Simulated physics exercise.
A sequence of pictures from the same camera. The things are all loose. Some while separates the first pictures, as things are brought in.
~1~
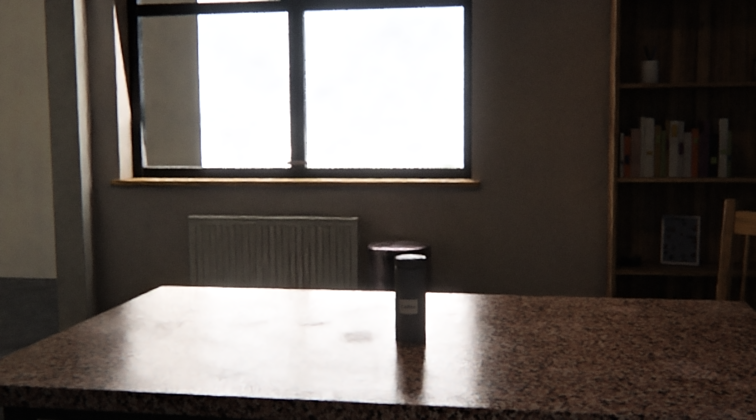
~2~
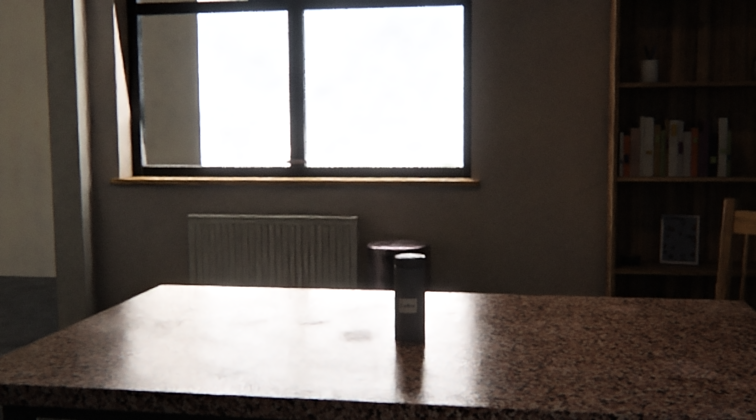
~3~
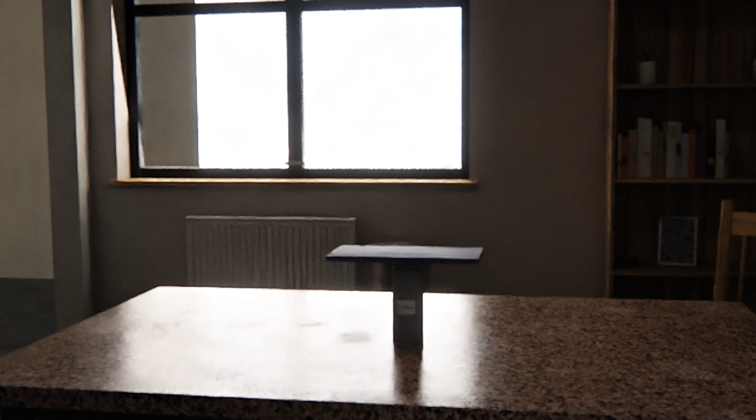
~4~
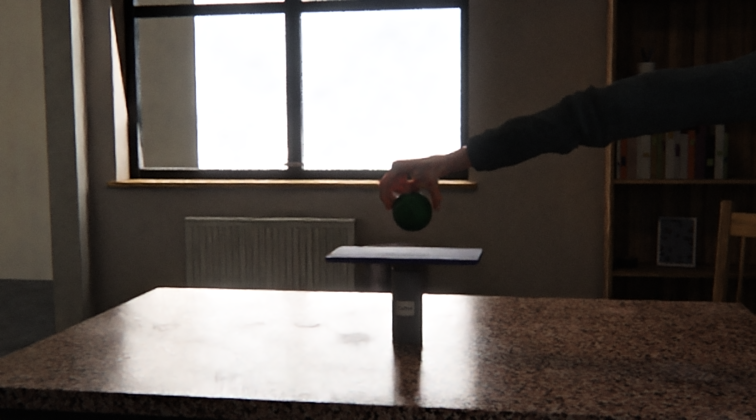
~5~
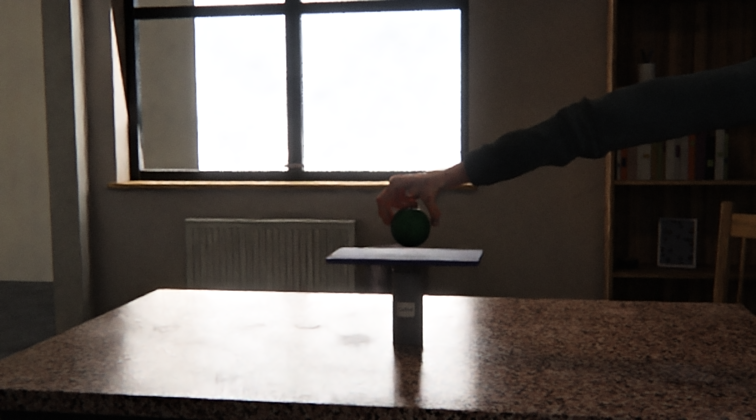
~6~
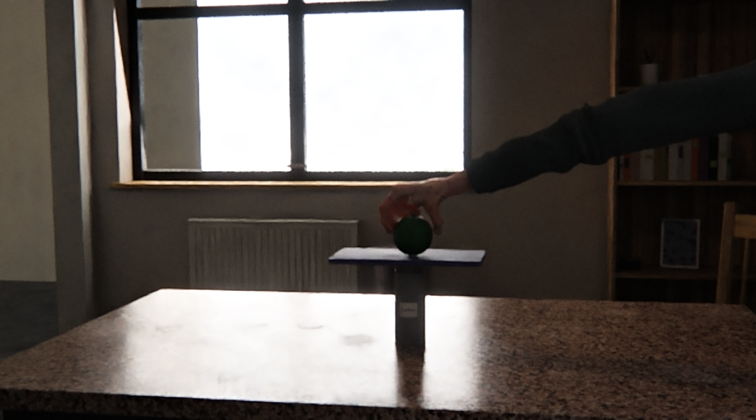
The clip opens on a slim grey container standing alone on a speckled tabletop before a bright window, and then a flat, thin board appears across its top. An arm reaches in from the right, and its hand lowers a round green fruit onto the board, keeping hold of it.
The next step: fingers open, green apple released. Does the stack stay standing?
My guess is the stack will stay standing.
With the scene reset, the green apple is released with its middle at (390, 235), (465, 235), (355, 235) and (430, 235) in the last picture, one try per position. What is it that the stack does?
So it stays steady first, tips over next, tips over after that, and stays steady last.
Then, 0.30 s past the last view, nothing moves.
Then, 0.60 s past the last view, green apple resting near (413, 236).
Finally, all 3 still in place. Final places as the last picture's camera would see them, green apple near (413, 236). The stack keeps its balance.
